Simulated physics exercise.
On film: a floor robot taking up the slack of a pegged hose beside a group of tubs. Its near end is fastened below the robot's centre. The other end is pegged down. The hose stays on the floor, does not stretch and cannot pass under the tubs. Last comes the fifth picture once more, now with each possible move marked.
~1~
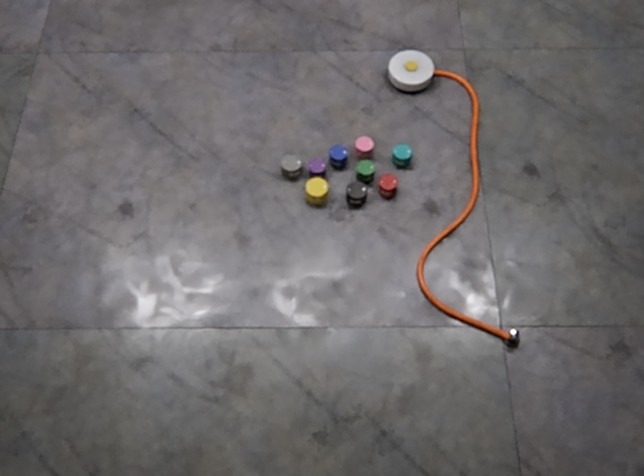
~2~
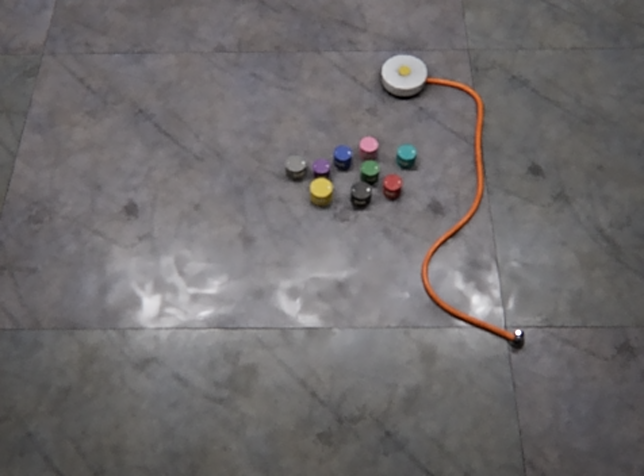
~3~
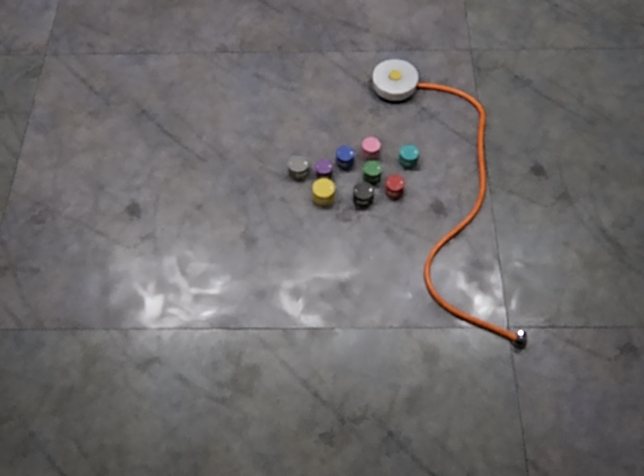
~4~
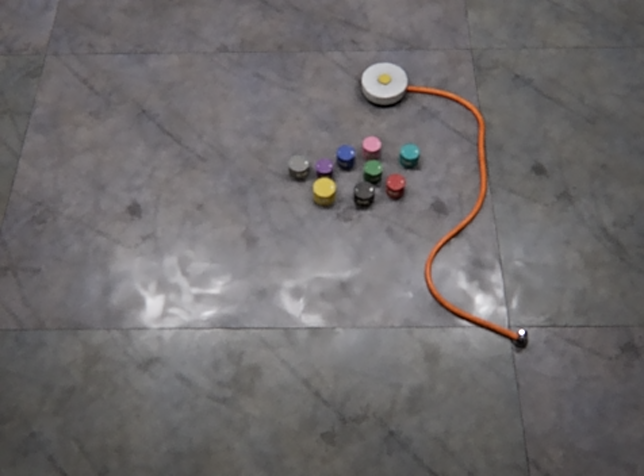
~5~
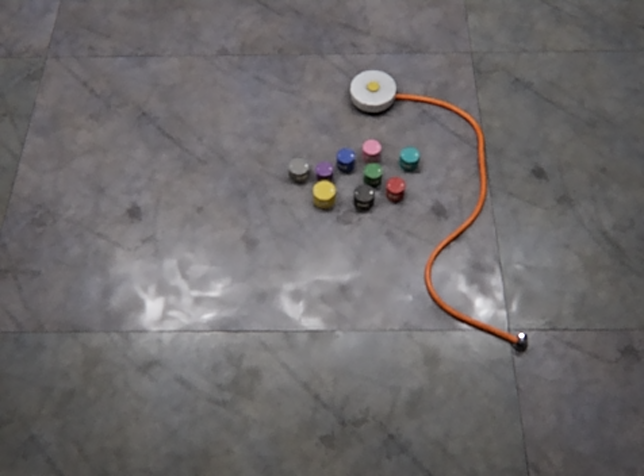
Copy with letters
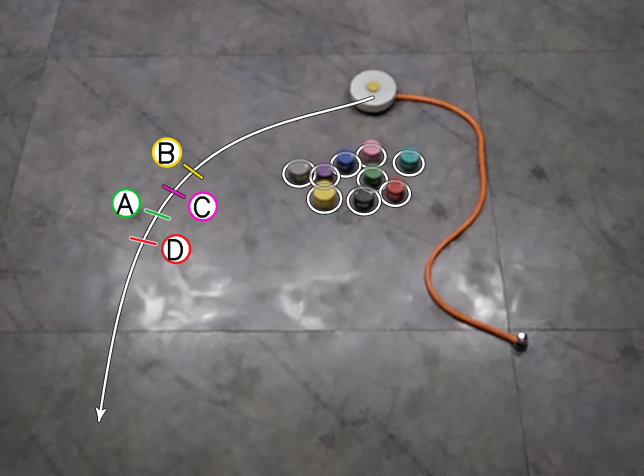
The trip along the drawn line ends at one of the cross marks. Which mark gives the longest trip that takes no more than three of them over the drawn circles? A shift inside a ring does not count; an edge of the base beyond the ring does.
B is the last stop within the limit.
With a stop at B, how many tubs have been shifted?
By then, two.
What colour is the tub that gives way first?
The turquoise tub.
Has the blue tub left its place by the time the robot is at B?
No.
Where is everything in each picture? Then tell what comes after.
In the first frame, green tub (365, 172); grey tub (292, 166); yellow tub (317, 191).
In the second frame, robot (404, 76); purple tub (322, 170).
In the third frame, robot (395, 81); black tub (363, 194).
In the fourth frame, robot (384, 85); peg (522, 337).
In the fifth frame, robot (373, 92); blue tub (346, 160); green tub (373, 176); grey tub (299, 170).
On the marked copy, A at (157, 214); B at (193, 171); C at (174, 192); D at (143, 241); the route from (373, 98) via (175, 190) to (99, 421).
With B. Early on, robot (307, 111).
Further on, robot (242, 133).
At the end, robot (192, 166); pink tub (366, 163); turquoise tub (392, 173); two over the rings.
As for the rest, A has eight over the rings; C has six over the rings; D has nine over the rings.
